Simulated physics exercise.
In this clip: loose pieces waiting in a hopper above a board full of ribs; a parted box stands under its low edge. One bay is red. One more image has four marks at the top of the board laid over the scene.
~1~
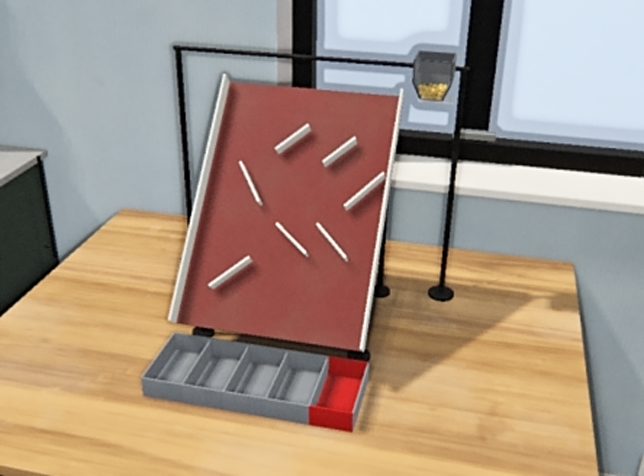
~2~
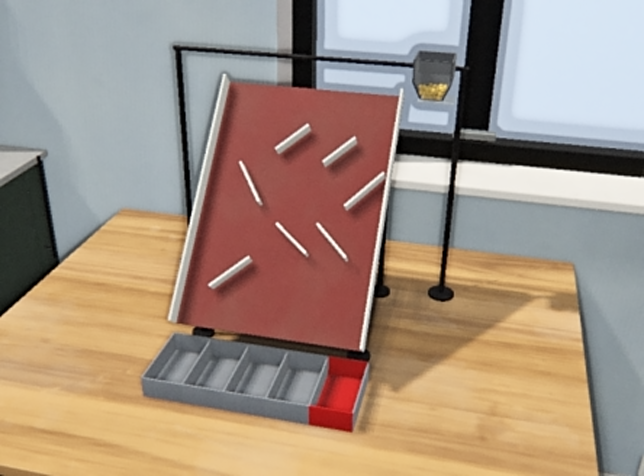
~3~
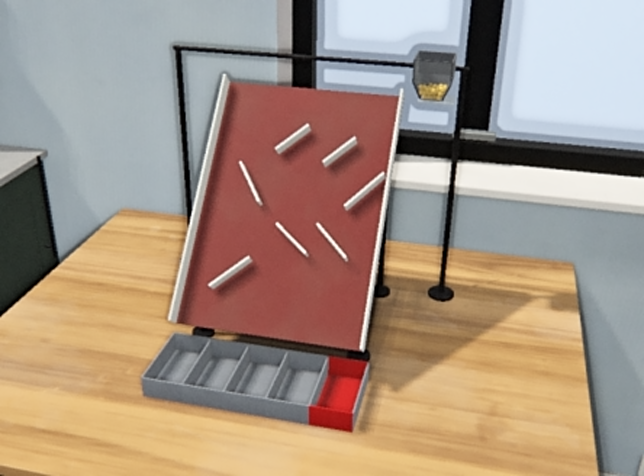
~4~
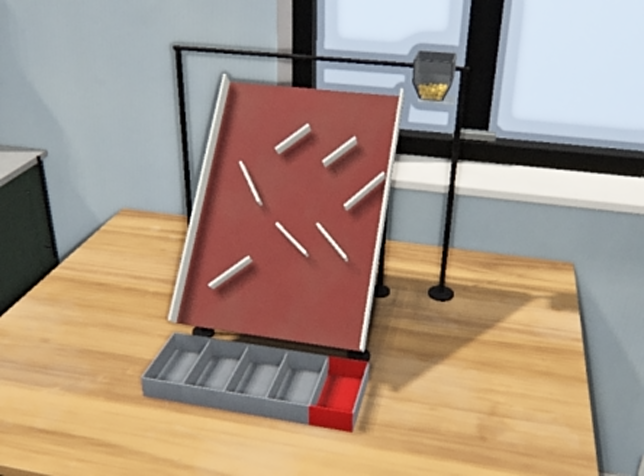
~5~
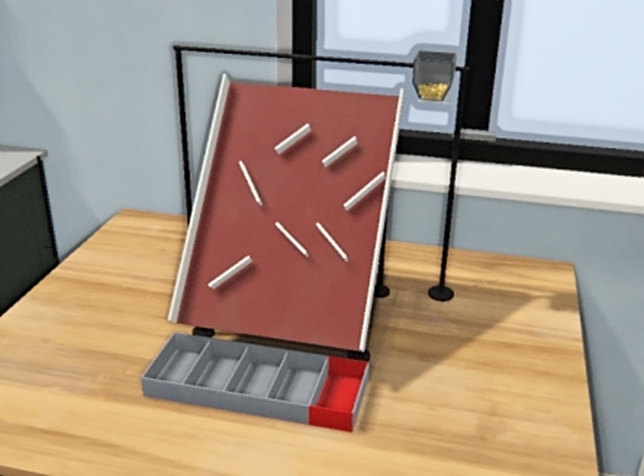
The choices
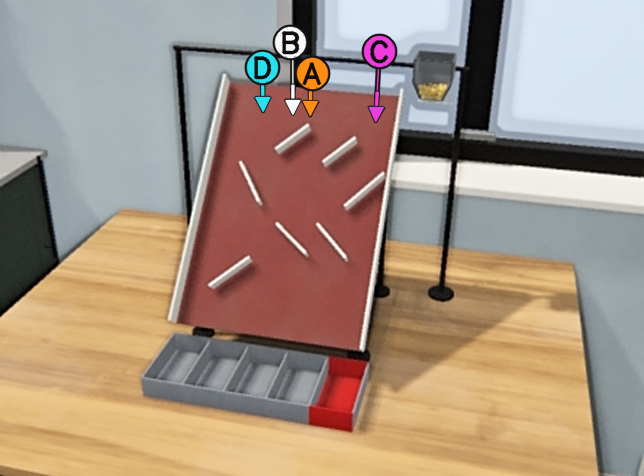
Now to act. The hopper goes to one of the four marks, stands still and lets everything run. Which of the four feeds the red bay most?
Mark C does it best.
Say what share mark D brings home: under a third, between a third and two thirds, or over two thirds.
It is under a third.
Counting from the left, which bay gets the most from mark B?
It is the third one.
On the marked copy, mark A meets the board at (310, 110); mark B meets the board at (292, 109); mark C meets the board at (375, 116); mark D meets the board at (263, 106).
With A, close to a quarter in the red bay, the bulk in other bays, only a few outside the box.
With B, close to a quarter in the red bay, the bulk in other bays, only a few outside the box.
With C, close to half in the red bay, close to half in other bays, only a few held on the board.
With D, a small share in the red bay, close to two thirds in other bays, close to a quarter outside the box.
